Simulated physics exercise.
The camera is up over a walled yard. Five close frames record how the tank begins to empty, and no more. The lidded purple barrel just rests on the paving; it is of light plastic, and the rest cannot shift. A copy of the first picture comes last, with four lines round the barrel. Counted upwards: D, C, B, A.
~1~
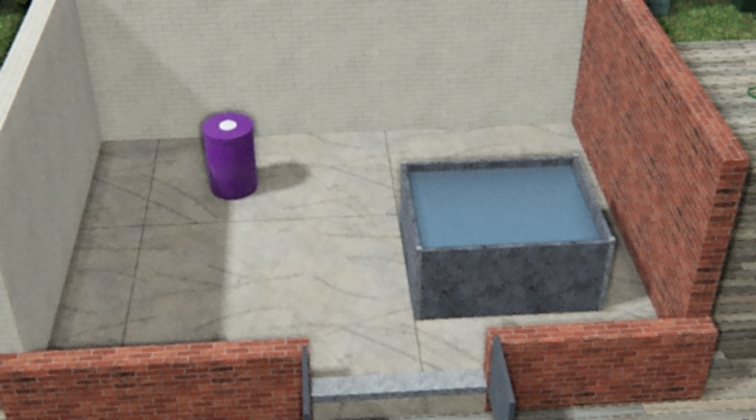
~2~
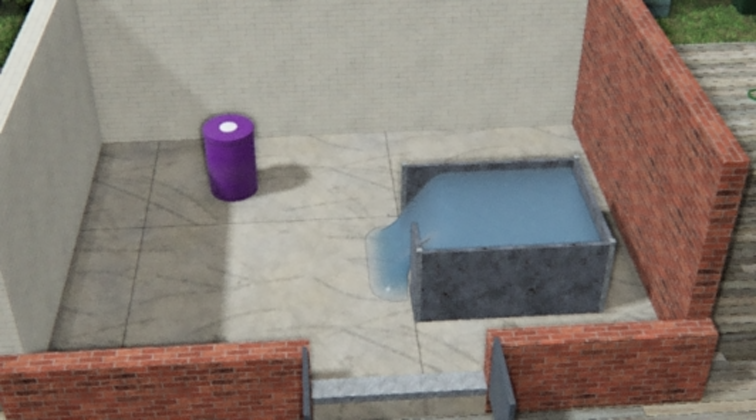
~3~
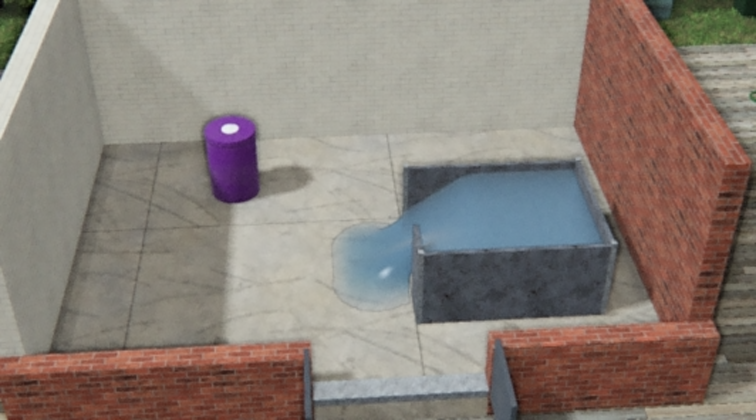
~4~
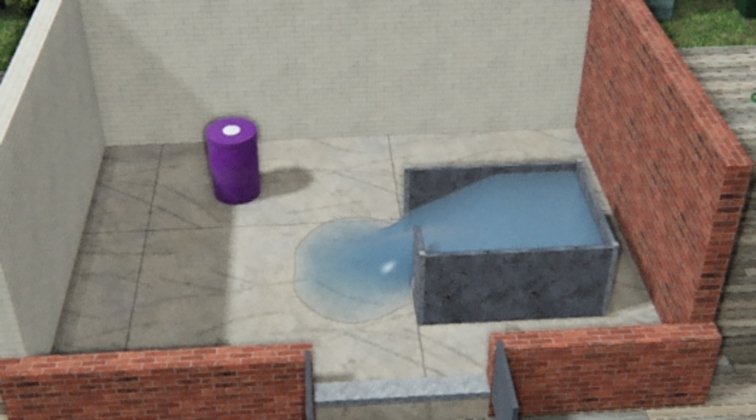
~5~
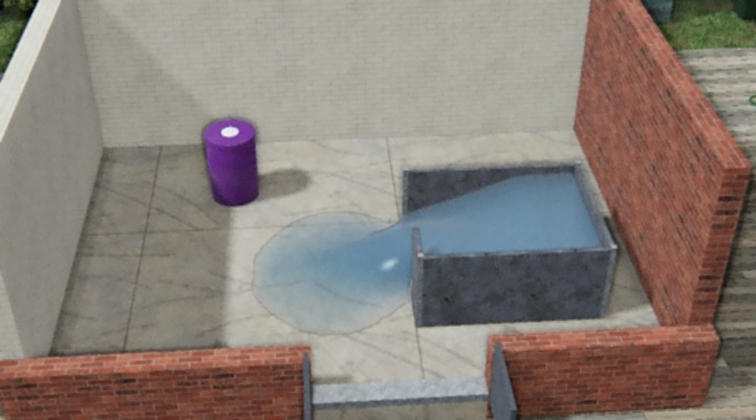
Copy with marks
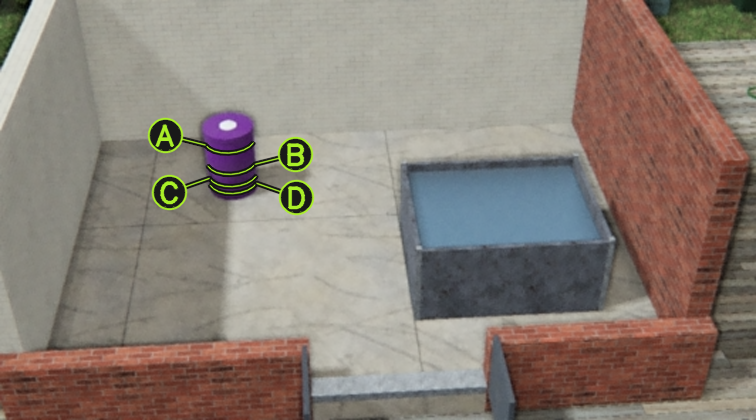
The video shows a walled yard with a purple barrel and a full rectangular tank of water; water pours out of the tank's left side and spreads across the paved ground in a widening rounded pool while the barrel stays upright.
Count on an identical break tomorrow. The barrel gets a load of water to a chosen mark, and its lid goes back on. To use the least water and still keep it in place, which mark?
Take B.
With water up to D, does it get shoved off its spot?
Yes.
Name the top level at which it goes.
It is C.
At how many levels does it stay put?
Two of them.
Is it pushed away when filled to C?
Yes, that goes wrong.
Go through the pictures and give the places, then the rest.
Lid of the purple barrel at (228, 126); tank full, its middle at (502, 207); open gate at (398, 336).
Water covers 2 % of the ground and is seen nearest the barrel at (374, 237).
Water covers 4 % of the ground and is seen nearest the barrel at (352, 230).
Water covers 7 % of the ground and is seen nearest the barrel at (326, 227).
Lid of the purple barrel at (230, 132); water covers 11 % of the ground and is seen nearest the barrel at (291, 230).
On the marked copy, A at (228, 153); B at (230, 174); C at (232, 186); D at (232, 193); from the bottom up D, C, B, A.
Choosing A, it does not move.
Choosing B, it does not move.
Choosing C, it is pushed about its own width away.
Choosing D, it is pushed about 3 times its own width away.
